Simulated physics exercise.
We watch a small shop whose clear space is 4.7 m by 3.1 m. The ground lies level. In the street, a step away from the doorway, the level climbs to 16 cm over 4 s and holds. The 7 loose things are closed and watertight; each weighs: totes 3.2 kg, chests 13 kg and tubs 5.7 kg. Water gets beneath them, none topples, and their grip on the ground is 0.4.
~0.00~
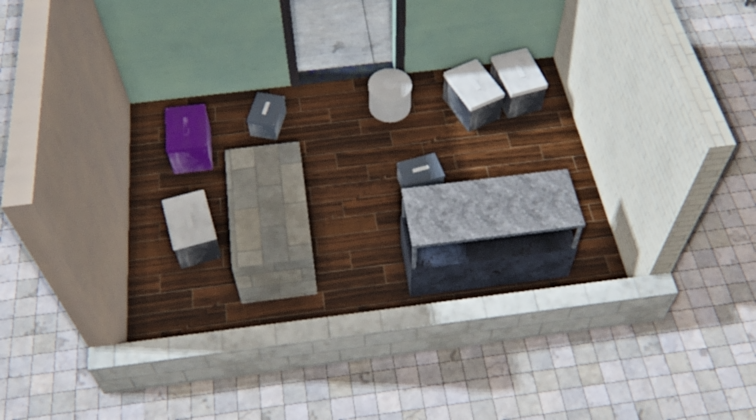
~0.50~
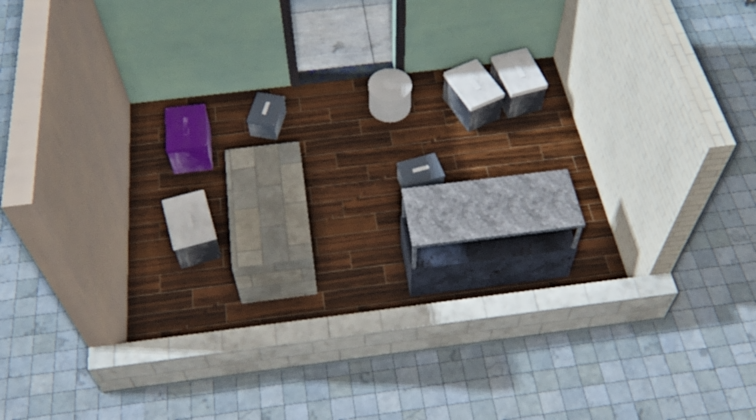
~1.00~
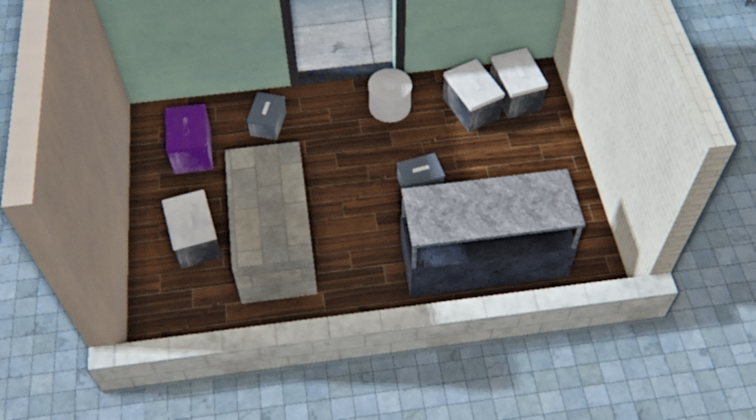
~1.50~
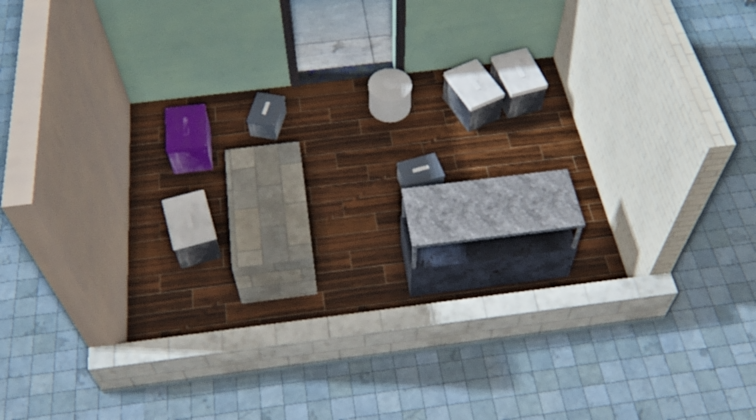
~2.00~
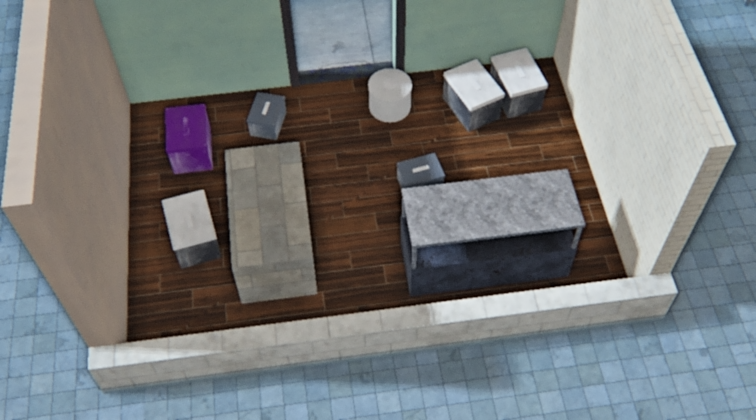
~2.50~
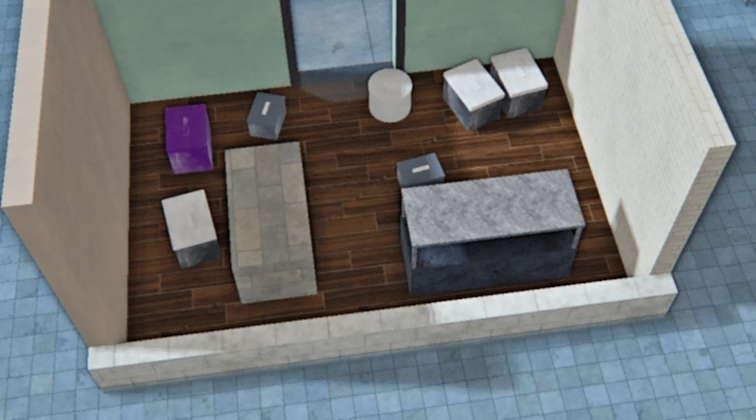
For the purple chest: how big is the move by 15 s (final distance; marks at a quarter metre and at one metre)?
The purple chest slides a little.
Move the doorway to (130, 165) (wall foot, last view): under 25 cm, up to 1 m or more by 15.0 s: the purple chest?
In that case the purple chest gets carried off.
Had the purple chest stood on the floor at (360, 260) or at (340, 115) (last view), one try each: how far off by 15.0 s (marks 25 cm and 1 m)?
In that order: It is nudged along; it travels far.
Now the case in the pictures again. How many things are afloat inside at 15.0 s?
At that moment 7.
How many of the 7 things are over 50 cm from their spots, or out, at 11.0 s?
2 of them.
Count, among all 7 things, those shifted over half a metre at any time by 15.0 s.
I count 6.
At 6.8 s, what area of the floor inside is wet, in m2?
Some 10.0 m2.
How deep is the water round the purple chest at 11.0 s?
Roughly 4 cm.
After 3.5 s the purple chest is near (186, 127), 0.0 m from its start, aground; 0 afloat.
After 6.8 s the purple chest is near (186, 127), 0.0 m from its start, aground; 1 afloat.
After 11.0 s the purple chest is near (186, 127), 0.0 m from its start, aground; 4 afloat.
After 15.0 s the purple chest is near (157, 97), 0.5 m from its start, afloat; 7 afloat.
